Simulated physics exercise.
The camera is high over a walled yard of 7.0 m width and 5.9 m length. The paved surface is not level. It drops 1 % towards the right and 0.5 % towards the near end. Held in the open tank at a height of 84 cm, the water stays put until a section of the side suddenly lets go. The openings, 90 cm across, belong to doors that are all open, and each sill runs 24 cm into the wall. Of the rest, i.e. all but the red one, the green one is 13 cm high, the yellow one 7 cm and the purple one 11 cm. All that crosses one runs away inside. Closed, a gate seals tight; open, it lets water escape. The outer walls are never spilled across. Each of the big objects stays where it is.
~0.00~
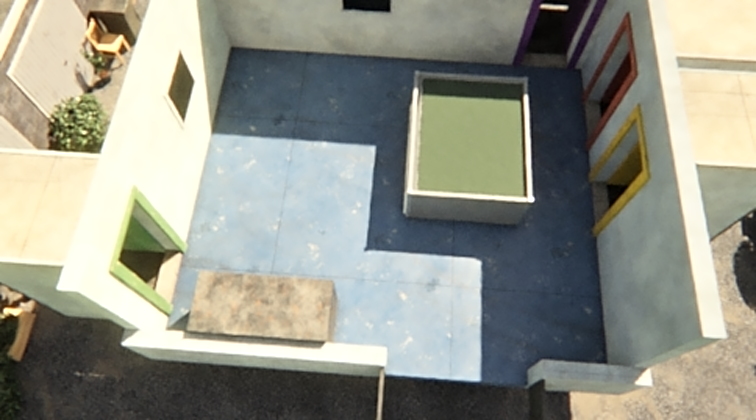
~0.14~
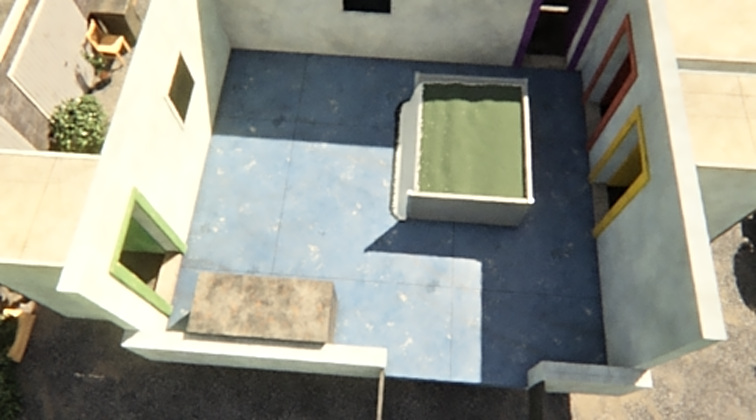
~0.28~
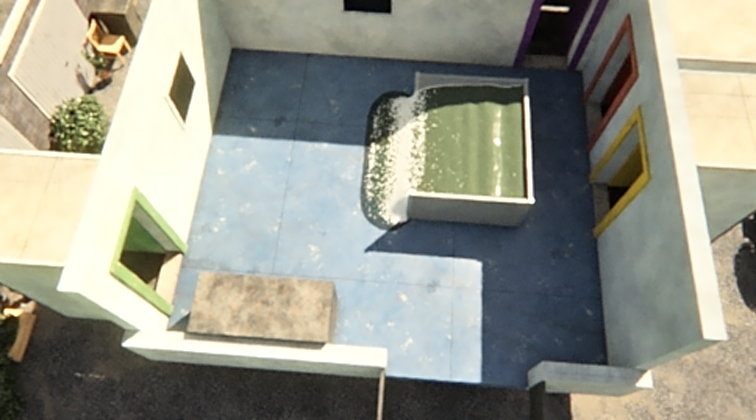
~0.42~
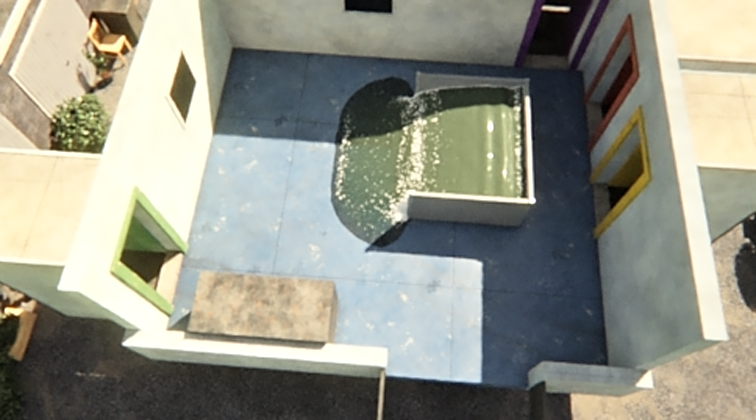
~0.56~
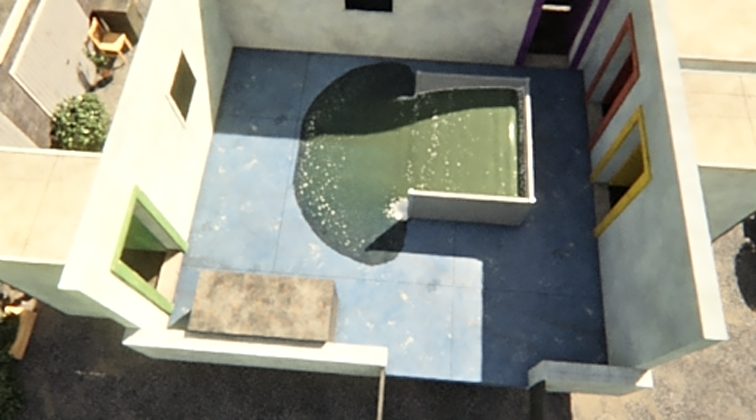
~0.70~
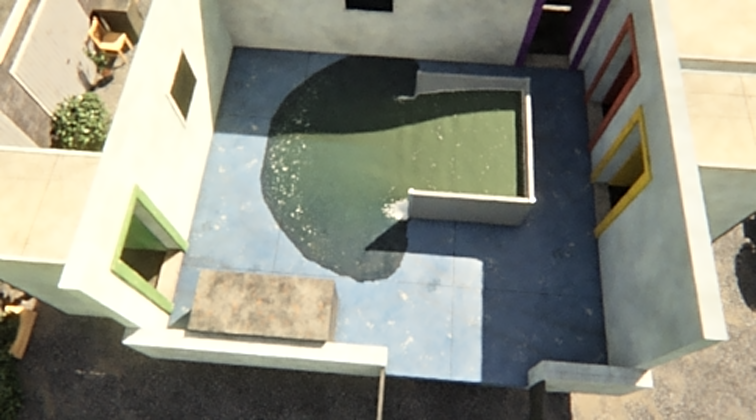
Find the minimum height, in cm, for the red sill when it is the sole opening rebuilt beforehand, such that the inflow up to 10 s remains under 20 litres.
The minimum height is about 8.5 cm.
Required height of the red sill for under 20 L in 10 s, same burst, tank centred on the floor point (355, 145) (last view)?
You'd need some 15 cm.
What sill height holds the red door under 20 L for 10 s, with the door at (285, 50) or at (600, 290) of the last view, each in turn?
26 and 12.0 cm.
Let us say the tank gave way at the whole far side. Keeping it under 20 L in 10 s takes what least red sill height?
Then roughly 25 cm.
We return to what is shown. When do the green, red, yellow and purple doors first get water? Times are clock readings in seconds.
Green at 1.5 s, red at 5.5 s, yellow at 6.5 s and purple at 5.0 s.
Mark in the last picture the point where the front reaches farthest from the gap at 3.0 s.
At about (164, 339).
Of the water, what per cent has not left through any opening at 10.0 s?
Some 84 per cent remains.
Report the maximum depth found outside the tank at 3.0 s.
Roughly 54 cm.
After 1.4 s water covers 50 % of the floor, deepest (42 cm) near (211, 143); it has not reached the red door.
After 3.0 s water covers 55 % of the floor, deepest (54 cm) near (169, 316); it has not reached the red door.
After 10.0 s water covers 100 % of the floor, deepest (14 cm) near (575, 179); 11 cm at the red door, 3 litres in over its 13 cm sill.
At the red door as built, the water arrived by 5.5 s and peaked near 12 cm at 6.2 s.
Run again over the same 10 s with other heights there, 31 litres in over 7.5 cm, 10 litres over 10.5 cm. The limit of 20 litres is kept from about 8.5 cm up.
